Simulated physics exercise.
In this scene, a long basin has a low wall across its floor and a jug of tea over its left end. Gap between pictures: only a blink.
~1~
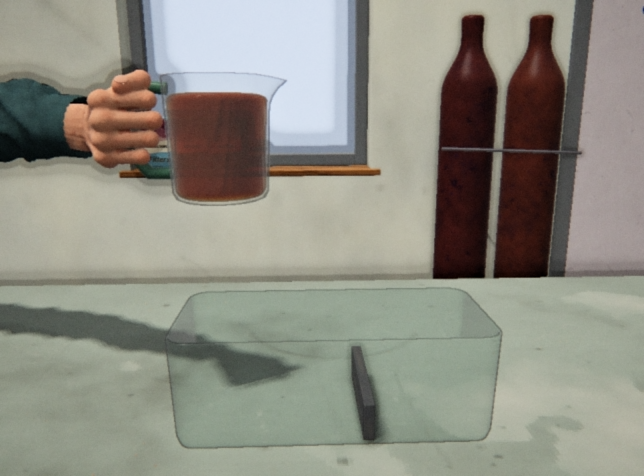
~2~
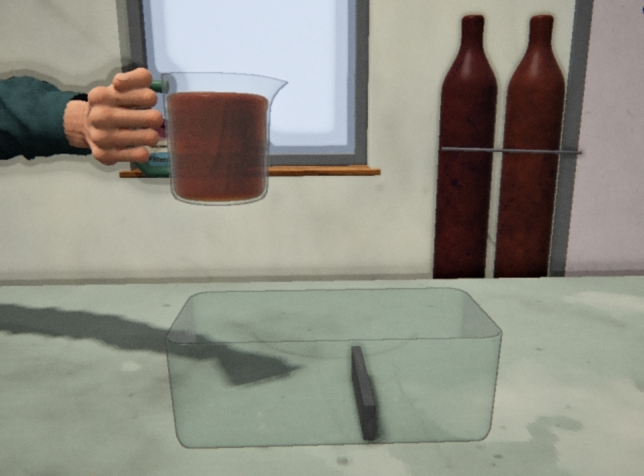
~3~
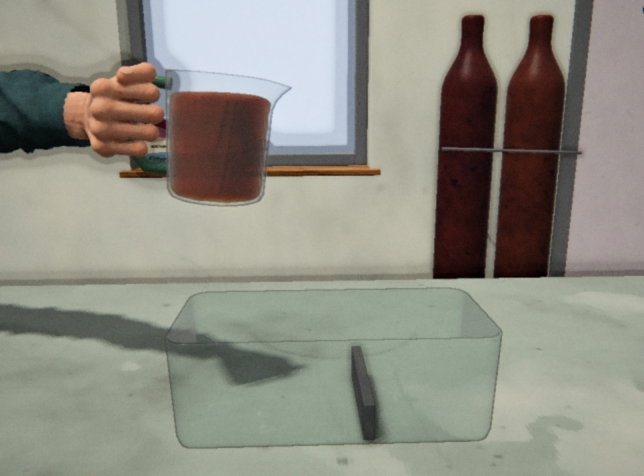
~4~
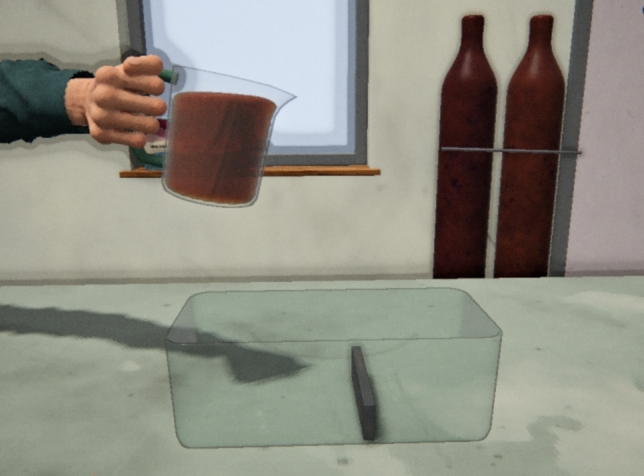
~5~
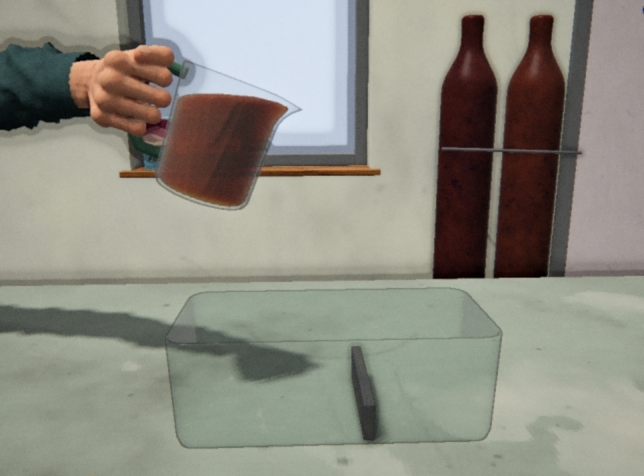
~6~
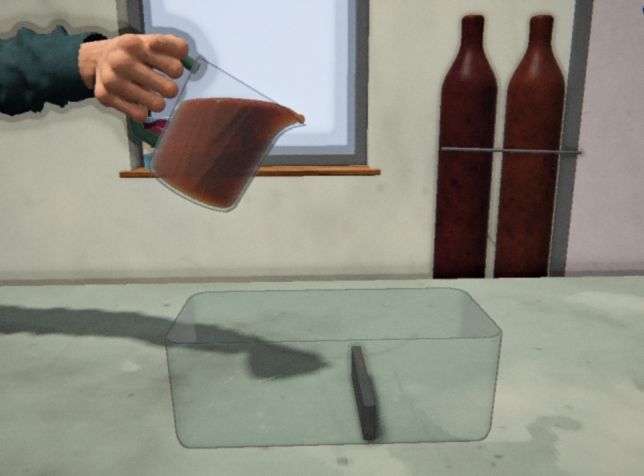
A hand in a dark green sleeve holds a clear jug of reddish-brown tea at upper left, seen from the side in a room with a window and two dark red bottles against a pale wall. Below, a long transparent basin with a low dark wall across its floor sits on a pale green surface. The hand tilts the jug steadily rightward until tea reaches its spout, while the camera stays still.
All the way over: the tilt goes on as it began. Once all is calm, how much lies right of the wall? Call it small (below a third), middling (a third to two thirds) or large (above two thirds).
Middling.
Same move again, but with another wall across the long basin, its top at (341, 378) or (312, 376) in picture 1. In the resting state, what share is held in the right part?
Record: Case 1 near 85 %, case 2 near 90 %.
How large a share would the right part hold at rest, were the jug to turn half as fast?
Near 65 %.
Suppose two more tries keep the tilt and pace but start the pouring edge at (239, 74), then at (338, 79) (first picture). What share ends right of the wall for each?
First try: About 5 %; second try: About 85 %.
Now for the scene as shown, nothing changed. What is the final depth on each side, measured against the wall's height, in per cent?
Left 30 per cent, right 50.
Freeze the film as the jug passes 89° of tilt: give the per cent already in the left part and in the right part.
Near 0 in a hundred left, near 10 in a hundred right.
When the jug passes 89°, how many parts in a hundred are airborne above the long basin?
It's close to 30 %.
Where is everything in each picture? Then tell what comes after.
In the first frame, tilt 0°; pouring edge (287, 79); surface from (169, 97) to (269, 96); the long basin's rim runs from (179, 317) to (482, 311); the wall's top is at (362, 373).
In the second frame, tilt 1°; pouring edge (288, 81); surface from (170, 96) to (270, 97).
In the third frame, tilt 5°; pouring edge (292, 86); surface from (174, 95) to (273, 99).
In the fourth frame, tilt 12°; pouring edge (297, 95); surface from (176, 96) to (279, 102).
In the fifth frame, tilt 21°; pouring edge (303, 108); surface from (176, 109) to (289, 105).
In the sixth frame, tilt 31°; pouring edge (307, 124); surface from (171, 123) to (303, 116); 1 per cent is over the edge.
A moment on, the jug is tipped on its side and 61 per cent is still to pour, 1 is left of the wall and 10 right of it.
Next, the jug is tipped right over and 17 per cent is still to pour, 20 is left of the wall and 40 right of it.
Then the jug is tipped right over and 3 per cent is still to pour, 39 is left of the wall and 52 right of it.
Later the jug is tipped right over and 0 per cent is still to pour, 45 is left of the wall and 53 right of it.
In the end 45 per cent lies left of the wall, 53 right of it and 2 outside.
